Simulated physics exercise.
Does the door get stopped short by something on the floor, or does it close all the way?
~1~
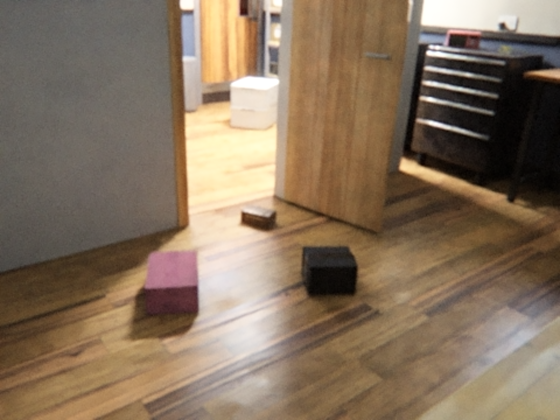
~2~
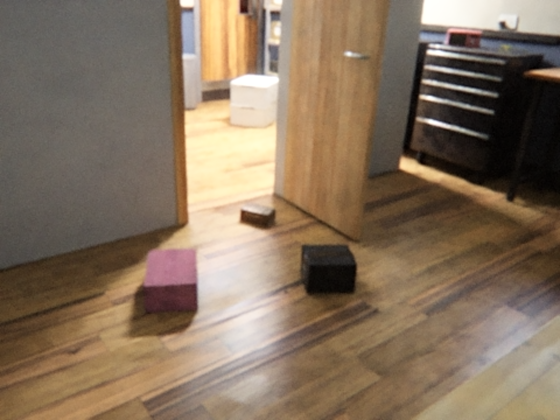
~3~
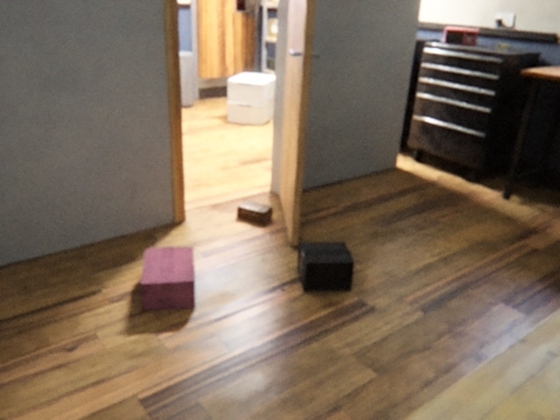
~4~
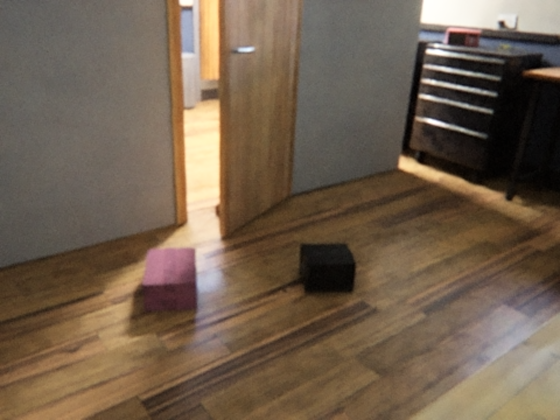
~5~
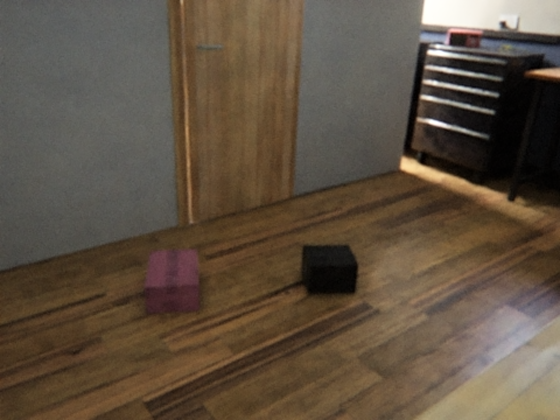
The door closes all the way. It ends up flat in its frame, with the small brown box out of sight and the pink and black boxes still where they were.
